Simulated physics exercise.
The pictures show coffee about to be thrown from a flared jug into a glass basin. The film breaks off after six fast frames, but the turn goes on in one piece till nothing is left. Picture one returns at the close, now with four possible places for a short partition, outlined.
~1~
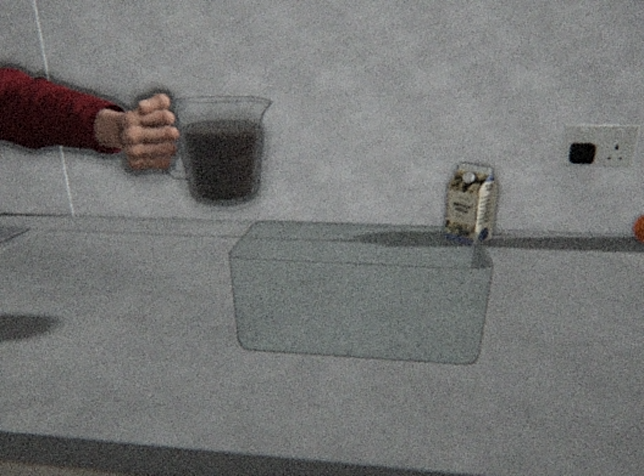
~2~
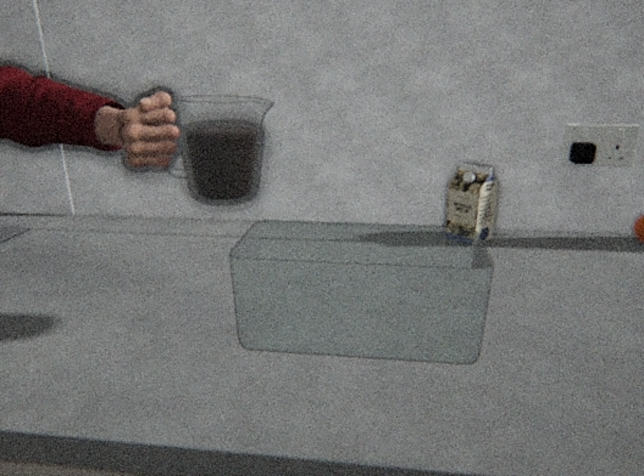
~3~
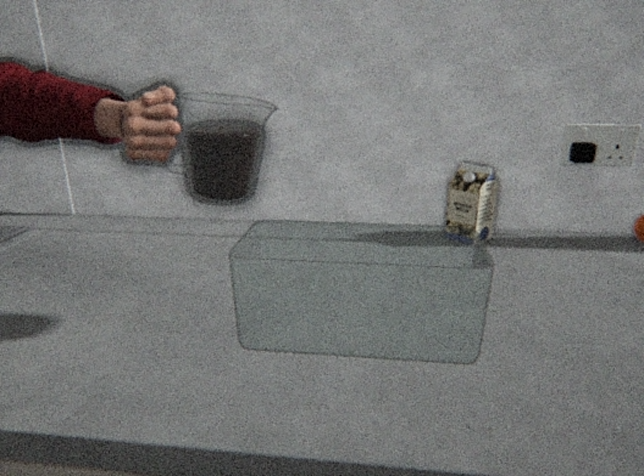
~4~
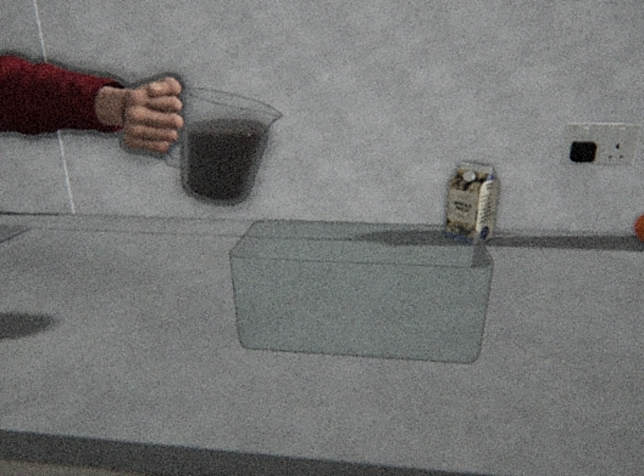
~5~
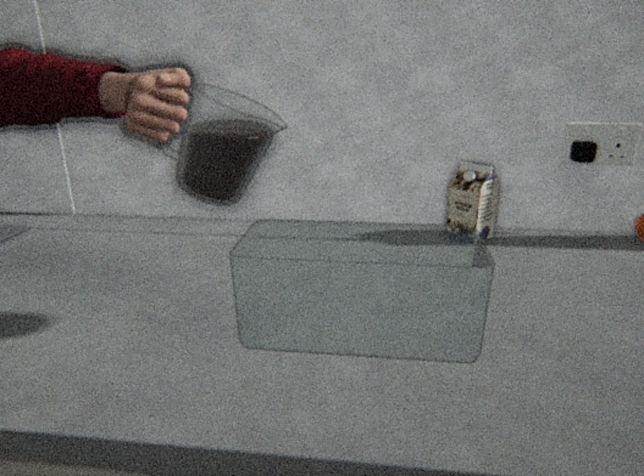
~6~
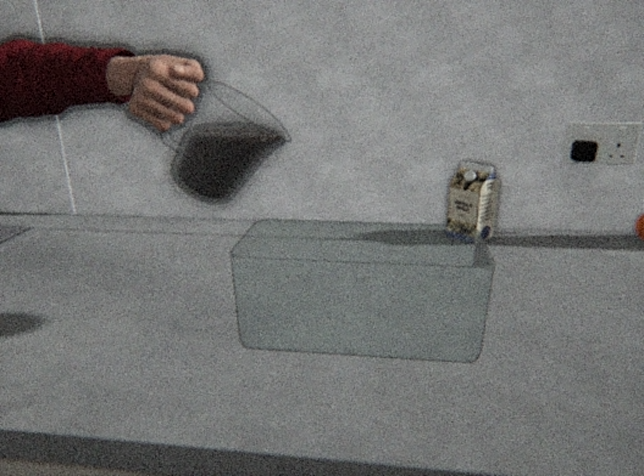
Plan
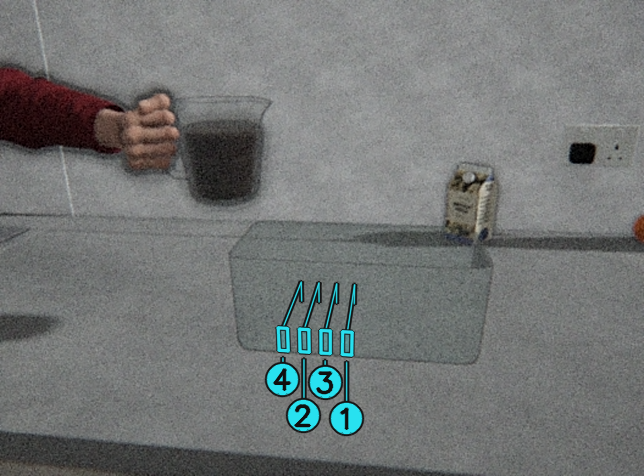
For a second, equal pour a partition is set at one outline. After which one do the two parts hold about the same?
3 works best here.
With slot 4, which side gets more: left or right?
More ends on the right.
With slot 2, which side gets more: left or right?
More ends on the right.
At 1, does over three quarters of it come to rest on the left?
Yes, it does.
On the marked copy, 1 at (346, 362); 2 at (303, 359); 3 at (325, 360); 4 at (282, 357).
For slot 1, about 93 % ends left of the wall and 5 % right of it.
For slot 2, about 8 % ends left of the wall and 92 % right of it.
For slot 3, about 46 % ends left of the wall and 53 % right of it.
For slot 4, about 5 % ends left of the wall and 95 % right of it.
